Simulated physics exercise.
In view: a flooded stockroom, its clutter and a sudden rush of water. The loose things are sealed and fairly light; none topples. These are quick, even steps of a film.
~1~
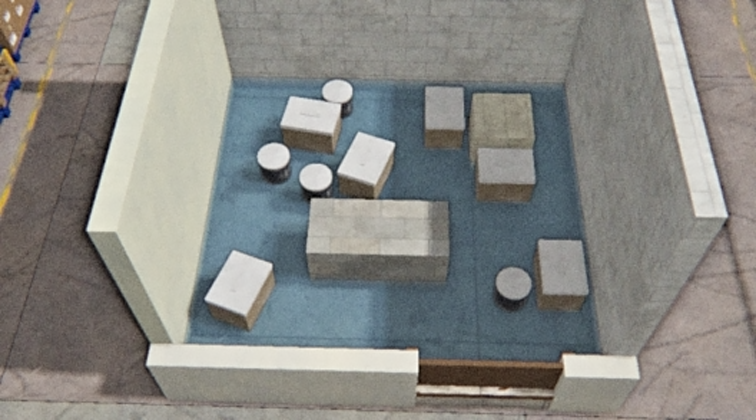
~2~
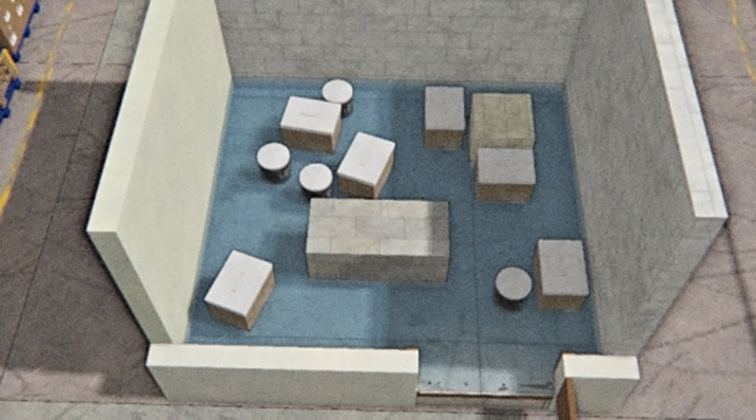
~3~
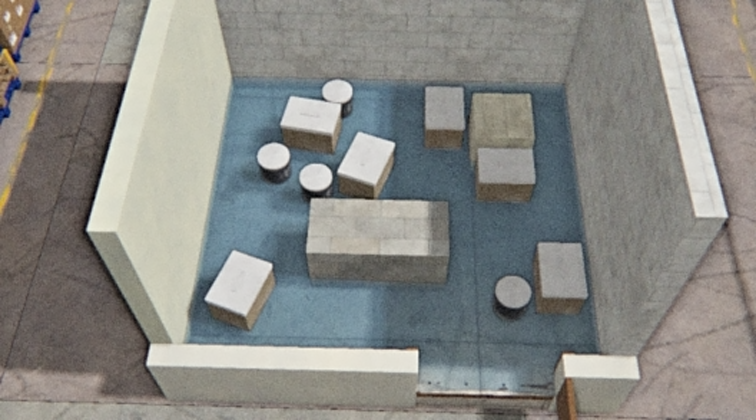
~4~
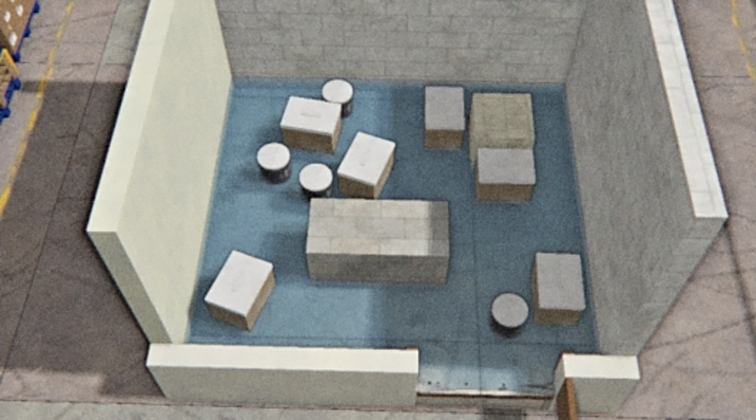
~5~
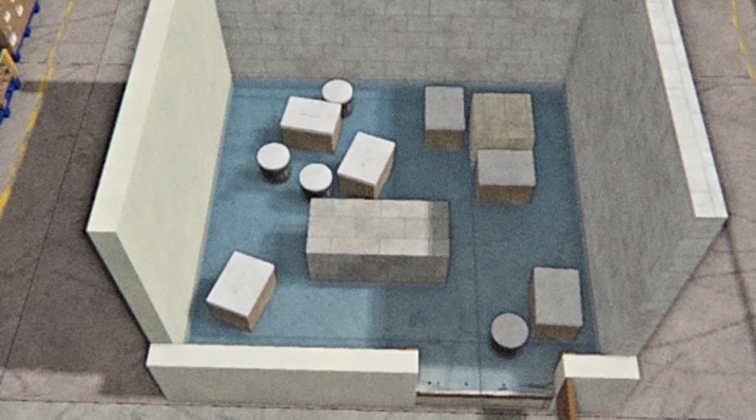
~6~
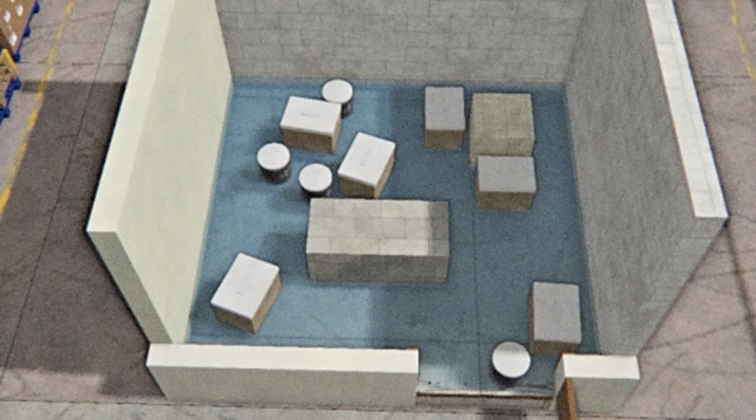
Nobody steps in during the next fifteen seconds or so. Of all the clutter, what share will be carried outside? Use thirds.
It is from one to two thirds.
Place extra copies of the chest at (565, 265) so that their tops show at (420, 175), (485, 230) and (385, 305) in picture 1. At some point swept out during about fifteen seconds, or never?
In that order: Out, gone, carried outside.
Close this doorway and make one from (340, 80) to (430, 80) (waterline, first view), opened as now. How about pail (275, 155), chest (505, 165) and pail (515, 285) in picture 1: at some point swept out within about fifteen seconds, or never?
One after the other: Gone, out, kept in.
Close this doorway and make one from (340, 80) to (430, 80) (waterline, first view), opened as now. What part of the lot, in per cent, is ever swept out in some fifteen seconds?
Roughly 70 per cent.
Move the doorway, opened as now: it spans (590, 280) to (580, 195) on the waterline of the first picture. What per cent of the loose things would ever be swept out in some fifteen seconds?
Roughly 40 per cent.
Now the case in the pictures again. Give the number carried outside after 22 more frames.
4 of them.
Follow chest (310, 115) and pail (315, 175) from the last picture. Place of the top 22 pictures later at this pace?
At about (323, 158) and (292, 260).
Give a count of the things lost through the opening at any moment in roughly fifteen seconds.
The number is 4.
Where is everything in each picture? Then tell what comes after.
A pail at (514, 283), afloat; a chest at (563, 265), afloat; 0 of 10 have shifted, in the first frame.
A pail at (514, 283), afloat; a chest at (563, 266) floats; 0 of 10 have shifted, in the second frame.
A pail at (514, 291) floats, close to its start; a chest at (563, 268), afloat; 1 of 10 have shifted, in the third frame.
A pail at (510, 309), afloat, close to its start; a chest at (561, 280), afloat, close to its start; 2 of 10 have shifted, in the fourth frame.
A pail at (510, 330) floats, a stride from its start; a chest at (558, 295), afloat, close to its start; 2 of 10 have shifted, in the fifth frame.
A pail at (511, 359) floats, a stride from its start; a chest at (557, 311), afloat, a stride from its start; 4 of 10 have shifted, in the sixth frame.
A moment on, 1 of 10 are out; 9 afloat.
Next, 2 of 10 are out; 8 afloat.
Later, 4 of 10 are out; 6 afloat.
In the end, 4 of 10 are out; 6 afloat.
